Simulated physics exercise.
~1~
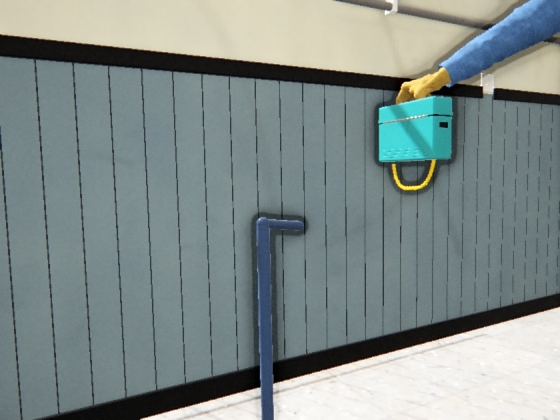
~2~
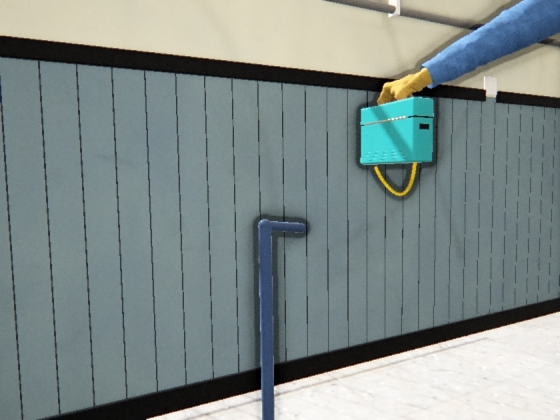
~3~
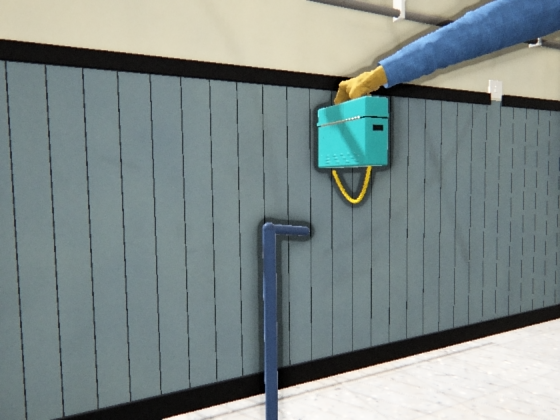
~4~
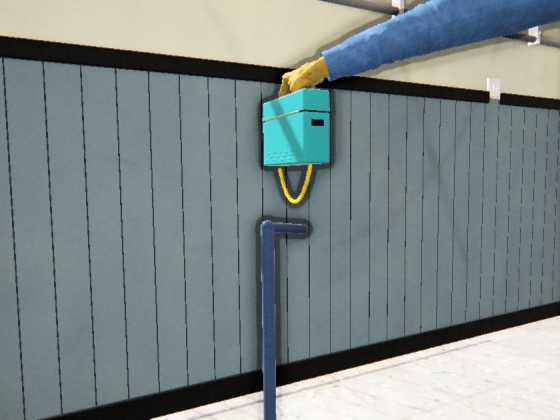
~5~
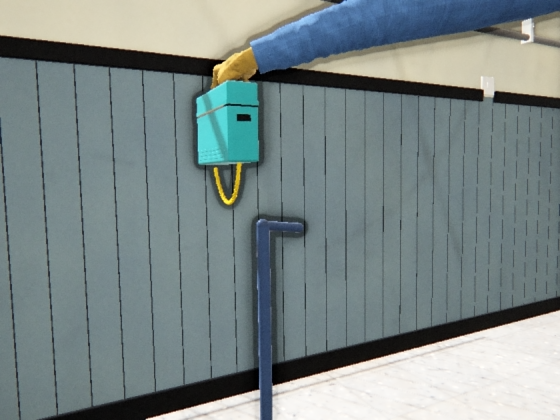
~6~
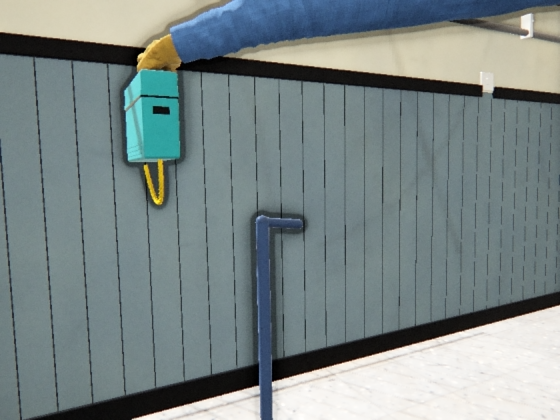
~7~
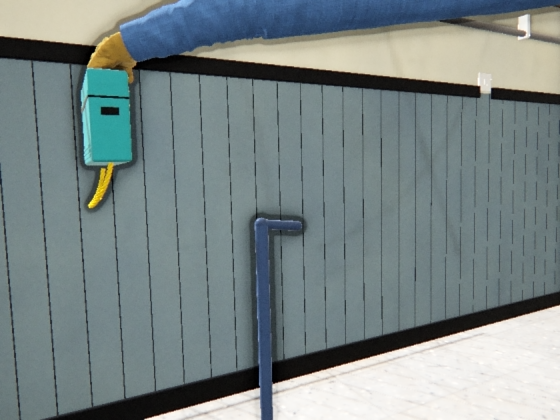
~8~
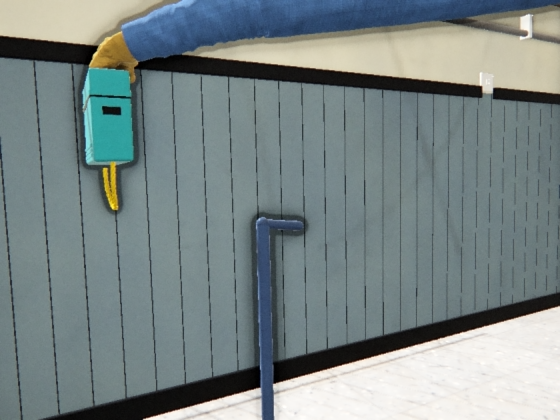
A turquoise case with a yellow loop hanging beneath it is held from above by a yellow-gloved hand on a blue-sleeved arm, at the upper right of a room seen from a slightly swaying camera. Behind it runs a grey panelled wall with black trim, and a dark blue post with a short arm pointing right stands near the middle. The hand carries the case steadily left, upright, until the loop passes just above the post. It continues beyond without snagging, turning slightly. At the upper left the case stops, clear of the post, its loop swinging slightly right.
